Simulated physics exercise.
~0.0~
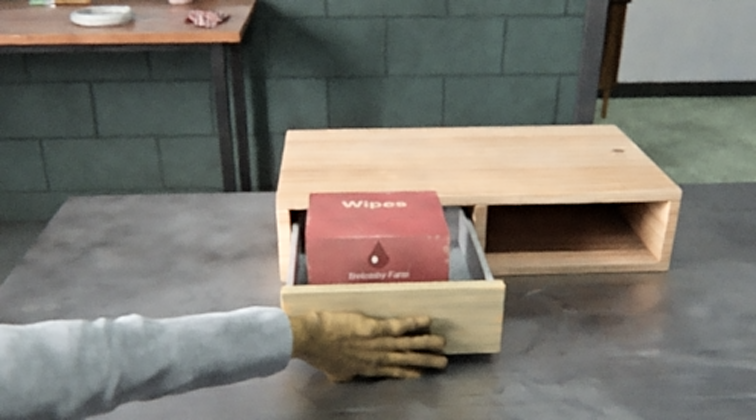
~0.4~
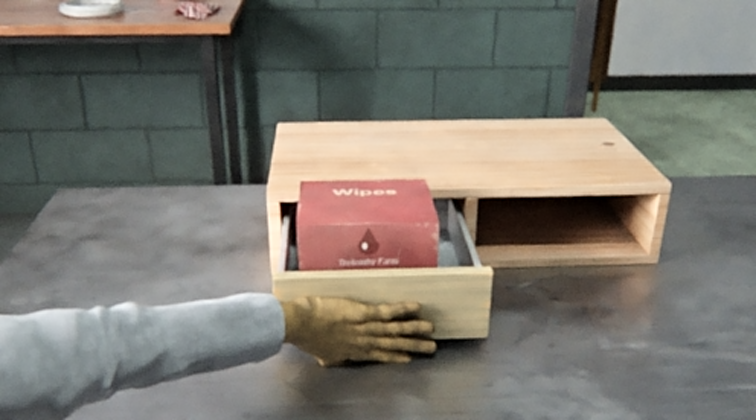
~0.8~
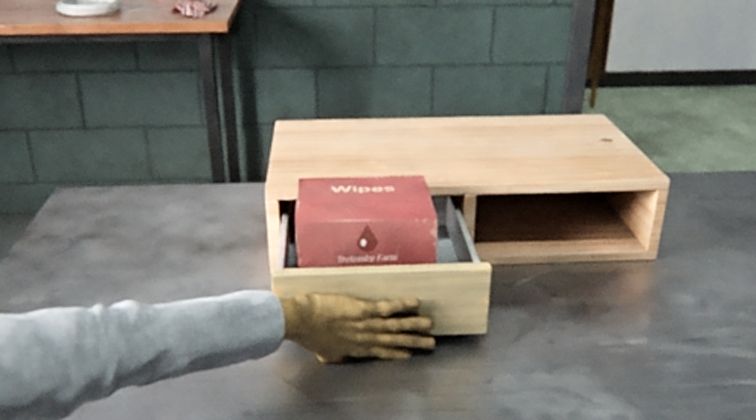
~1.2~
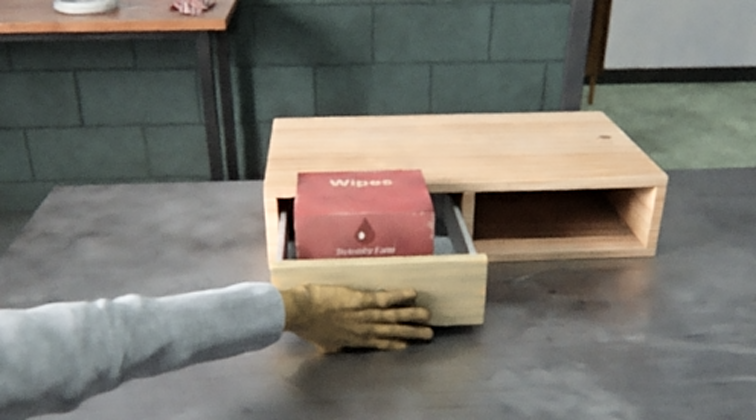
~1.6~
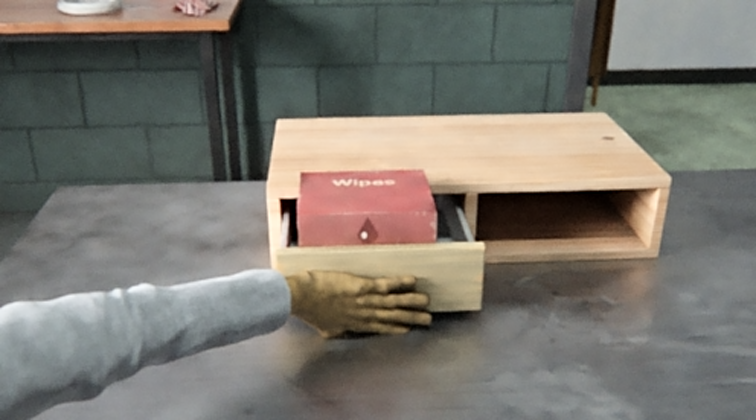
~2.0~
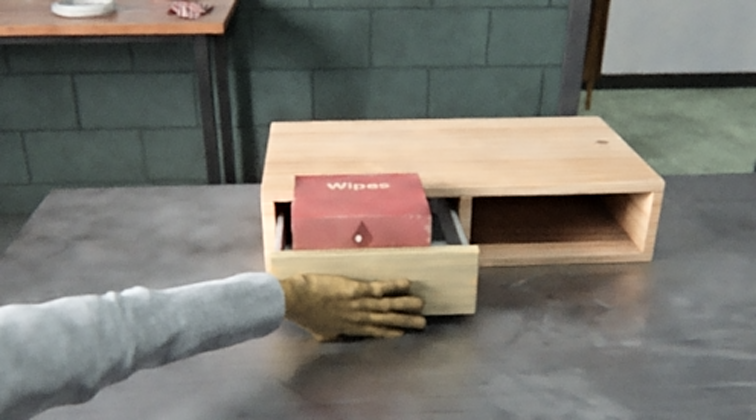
To begin with, a light wooden chest sits on a dark tabletop, its left drawer pulled open with a red box labelled "Wipes" standing inside and an empty compartment to the right. A gloved hand in a grey sleeve reaches in from the left and rests against the drawer front. The hand pushes, and the drawer slides slowly inward a little way, carrying the red box with it. The drawer then stops moving inward while the hand stays at its front. In the end, the drawer remains ajar, with the box still sticking up above it.
